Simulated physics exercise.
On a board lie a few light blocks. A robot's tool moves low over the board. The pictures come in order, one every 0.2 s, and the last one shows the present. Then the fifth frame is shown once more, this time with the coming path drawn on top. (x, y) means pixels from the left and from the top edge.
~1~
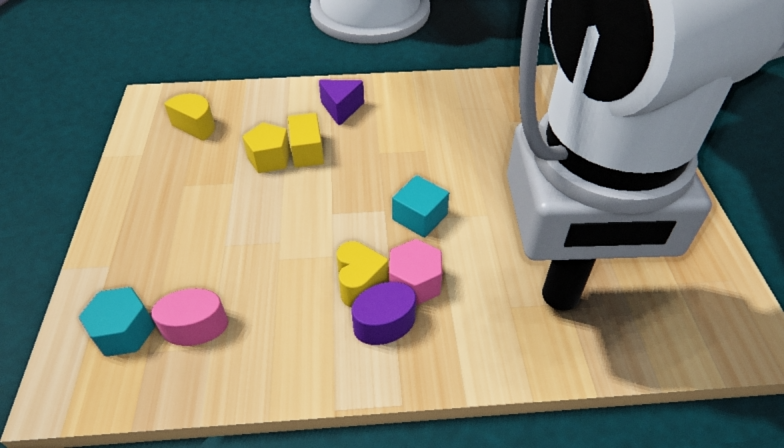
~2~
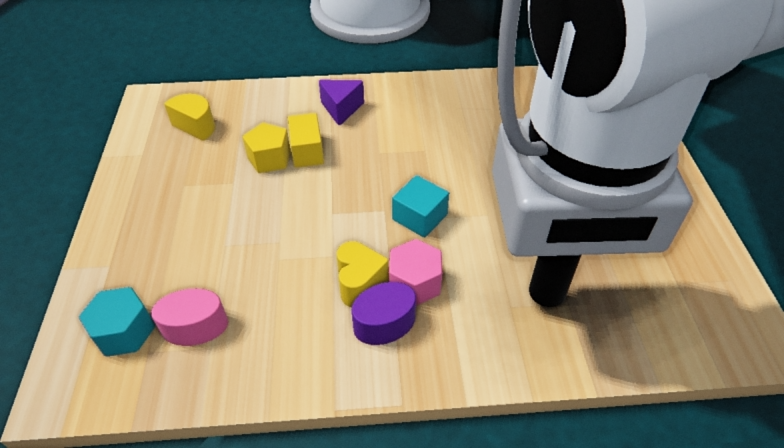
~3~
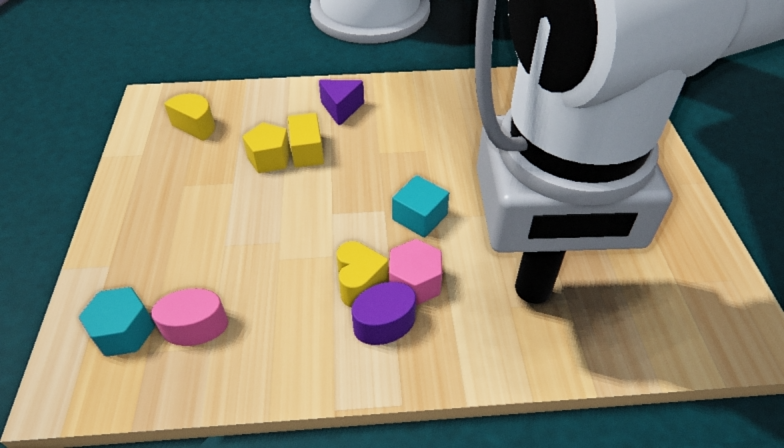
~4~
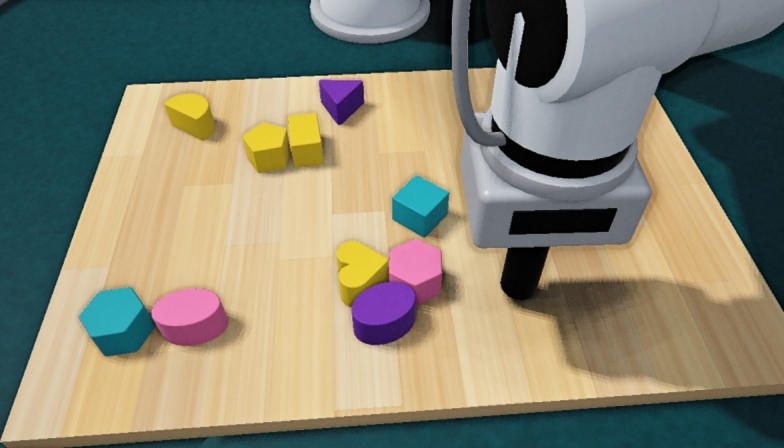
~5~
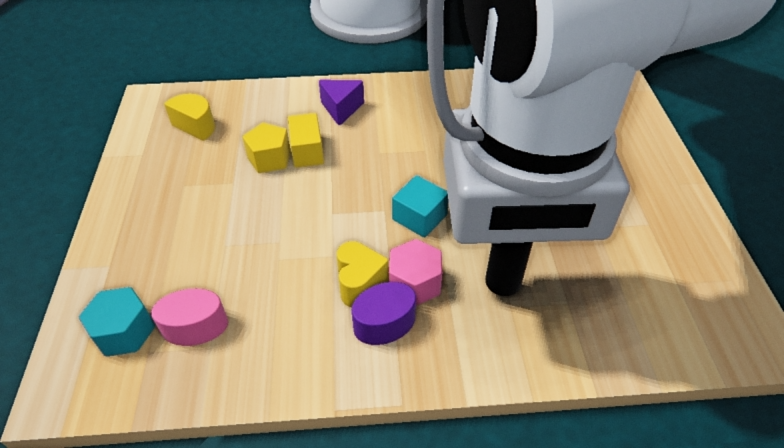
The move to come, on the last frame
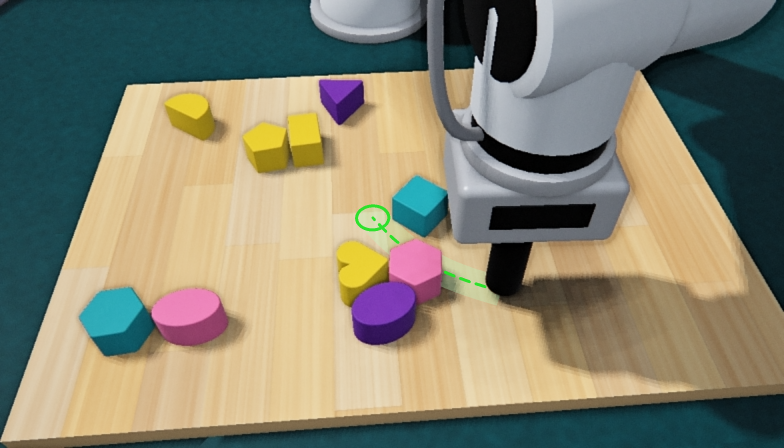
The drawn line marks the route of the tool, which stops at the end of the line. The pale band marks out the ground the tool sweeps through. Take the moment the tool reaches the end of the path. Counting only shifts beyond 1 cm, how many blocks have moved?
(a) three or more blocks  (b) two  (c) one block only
That would be b.
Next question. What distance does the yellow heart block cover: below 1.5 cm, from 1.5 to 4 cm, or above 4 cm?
The best fit is 1.5 to 4 cm.
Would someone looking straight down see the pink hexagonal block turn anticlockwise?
Yes.
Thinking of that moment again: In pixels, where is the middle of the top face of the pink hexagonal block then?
Around (386, 259).
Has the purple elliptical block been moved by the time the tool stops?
That would be a no.
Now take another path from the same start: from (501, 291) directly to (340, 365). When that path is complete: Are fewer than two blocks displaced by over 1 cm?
Final answer: Yes.
The line goes from (501, 291) via (448, 274) and (405, 248), ending at (373, 218).
What follows on the original path. One third of the way, tool (449, 264); yellow heart block (351, 263); pink hexagonal block (407, 260).
Two thirds of the way, tool (405, 238); yellow heart block (333, 268), turned 25° clockwise; pink hexagonal block (386, 259), turned 50° anticlockwise.
At the end, tool (372, 208); yellow heart block (333, 268), turned 25° clockwise; purple elliptical block unmoved; pink hexagonal block (386, 259), turned 50° anticlockwise; turquoise four-sided block unmoved.
